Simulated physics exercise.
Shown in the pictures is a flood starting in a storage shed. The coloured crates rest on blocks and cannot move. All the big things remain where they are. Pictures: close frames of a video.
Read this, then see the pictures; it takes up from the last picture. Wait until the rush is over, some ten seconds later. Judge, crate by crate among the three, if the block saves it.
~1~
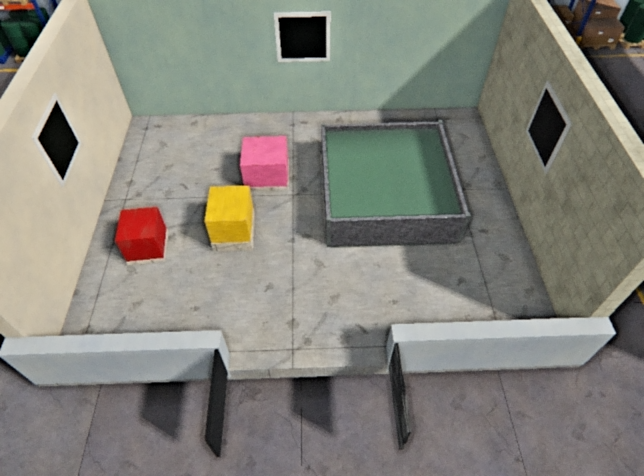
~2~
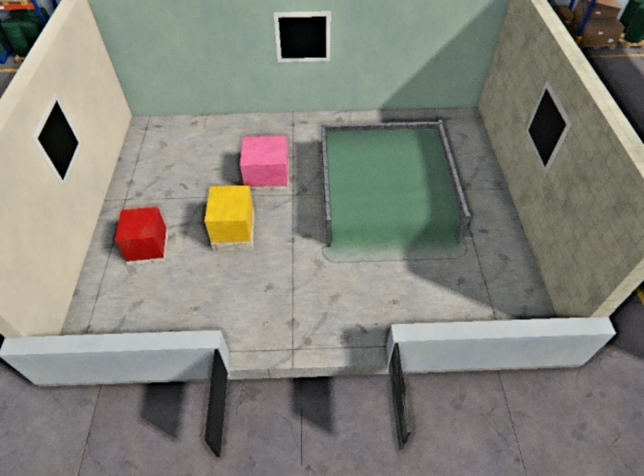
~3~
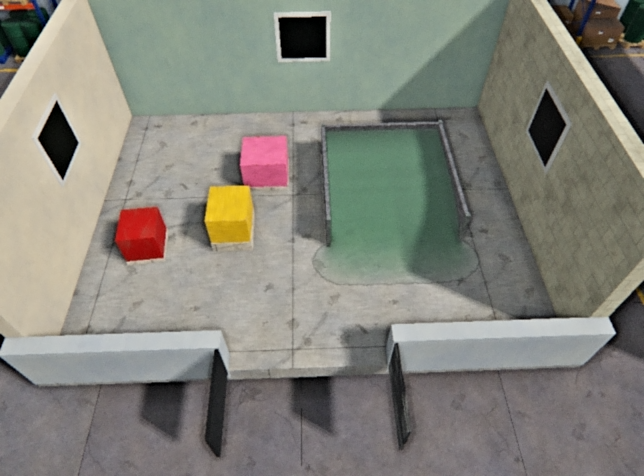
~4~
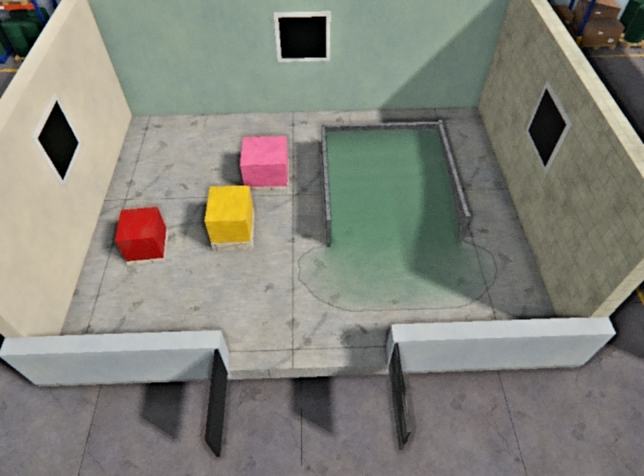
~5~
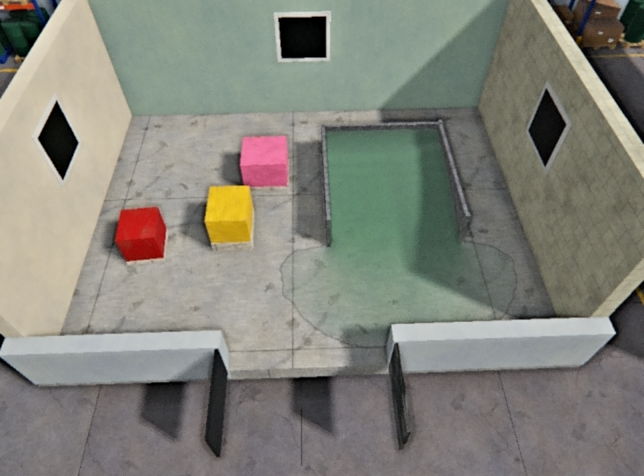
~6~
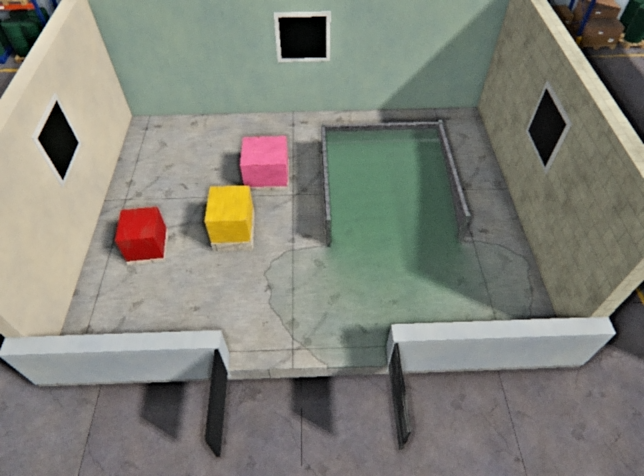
As I see it, the pink crate comes through untouched. The red crate comes through untouched. The yellow crate comes through untouched.
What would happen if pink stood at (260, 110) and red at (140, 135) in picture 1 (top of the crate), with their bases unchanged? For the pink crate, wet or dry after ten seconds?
The pink one is reached.
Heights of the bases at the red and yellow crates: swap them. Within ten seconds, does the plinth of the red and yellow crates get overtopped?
Red crate untouched, yellow crate untouched.
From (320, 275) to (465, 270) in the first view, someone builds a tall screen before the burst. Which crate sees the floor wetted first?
It's the yellow one.
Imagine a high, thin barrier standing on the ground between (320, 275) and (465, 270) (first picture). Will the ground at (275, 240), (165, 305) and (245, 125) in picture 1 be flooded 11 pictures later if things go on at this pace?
As listed: Covered, covered, no water.
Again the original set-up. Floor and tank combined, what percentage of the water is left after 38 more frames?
64 %.
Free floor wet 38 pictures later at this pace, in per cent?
Estimated share: Around 65 %.
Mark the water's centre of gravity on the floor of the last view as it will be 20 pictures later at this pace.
I'd mark it close to (419, 256).
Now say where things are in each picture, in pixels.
The tank at (389, 170) is whole and still, in the first picture.
Water pours out at (394, 236) and has run to (463, 244), in the second picture.
Water pours out at (394, 237) and has run to (474, 259), in the third picture.
Water pours out at (394, 237) and has run to (489, 271), in the fourth picture.
The front is at a hidden place, out from the gap at (394, 237), in the fifth picture.
Water pours out at (394, 237) and has run to a hidden place, in the sixth picture.
A moment on, water covers 25 % of the floor; the pink crate not reached, the red crate not reached, the yellow crate not reached.
Next, water covers 25 % of the floor; the pink crate not reached, the red crate not reached, the yellow crate not reached.
Then, water covers 40 % of the floor; the pink crate not reached, the red crate not reached, the yellow crate not reached.
Later, water covers 65 % of the floor; the pink crate not reached, the red crate water round its plinth, the yellow crate water round its plinth.
In the end, water covers 90 % of the floor; the pink crate stayed above the water, the red crate stayed above the water, the yellow crate stayed above the water.
